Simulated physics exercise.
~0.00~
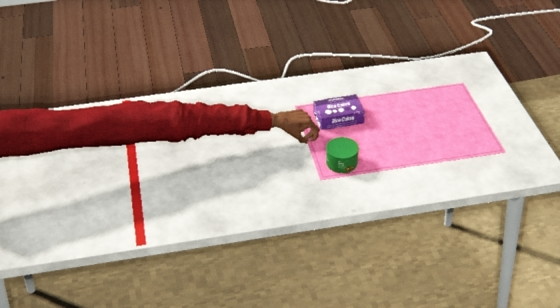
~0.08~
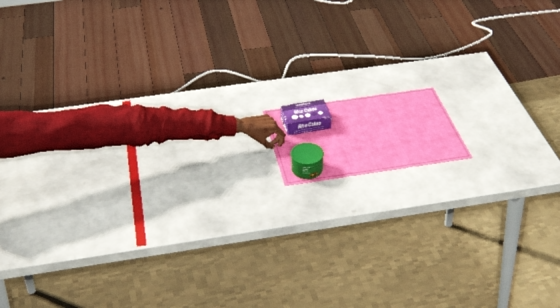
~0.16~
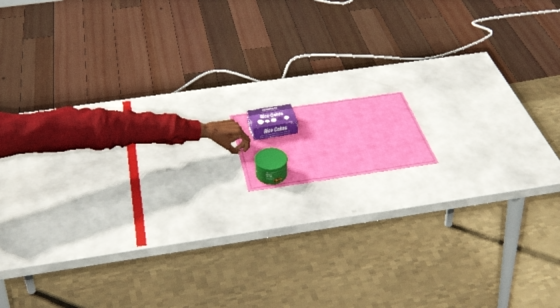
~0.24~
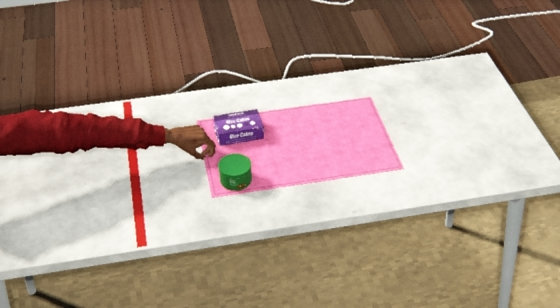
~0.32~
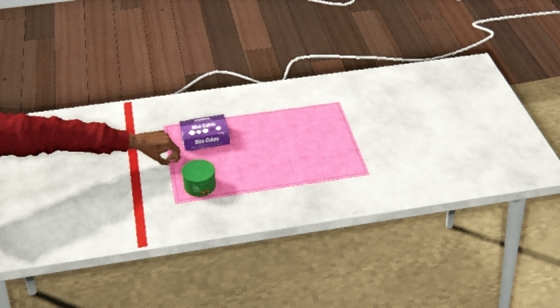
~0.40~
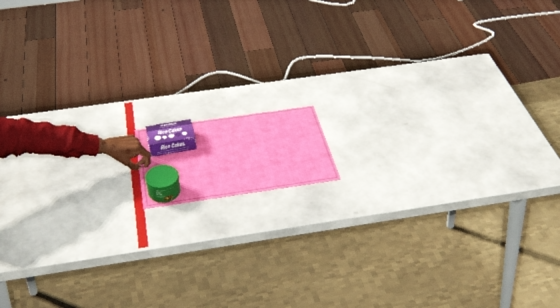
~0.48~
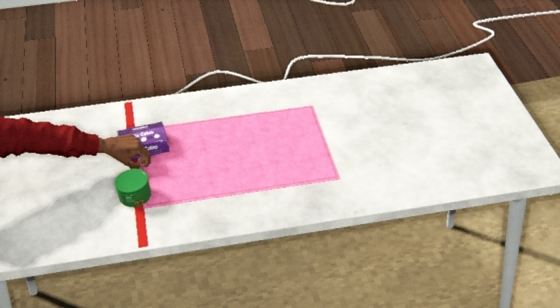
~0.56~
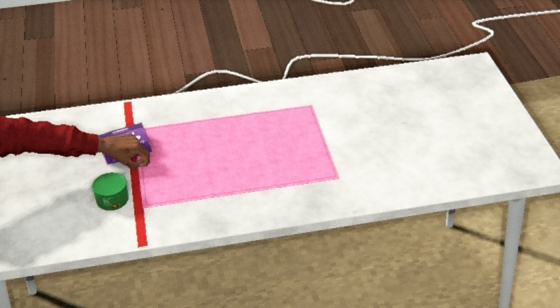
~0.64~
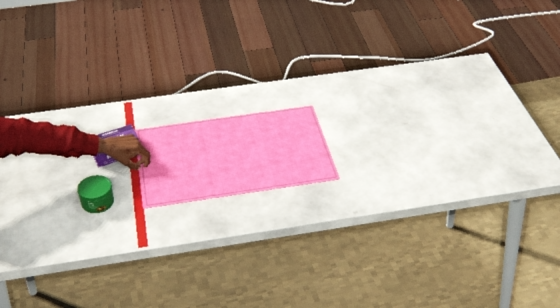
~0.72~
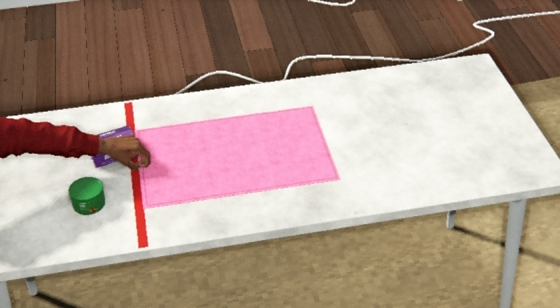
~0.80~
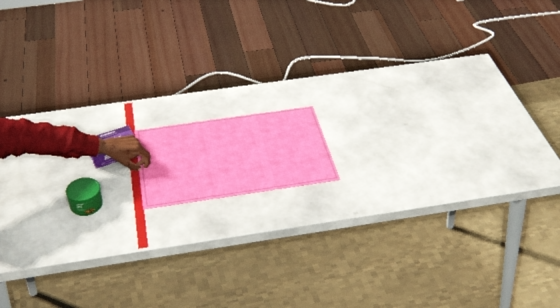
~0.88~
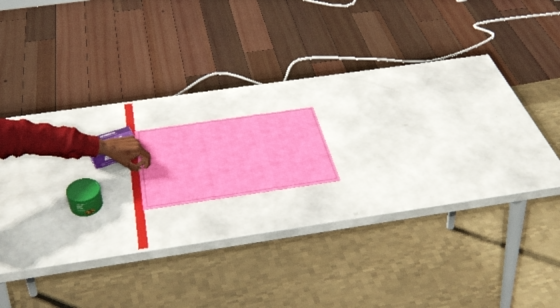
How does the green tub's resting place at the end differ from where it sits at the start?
At the start the green tub sits on the pink cloth, well to the right of the red tape. At the end it rests on the bare white table to the left of the tape, clear of the cloth.
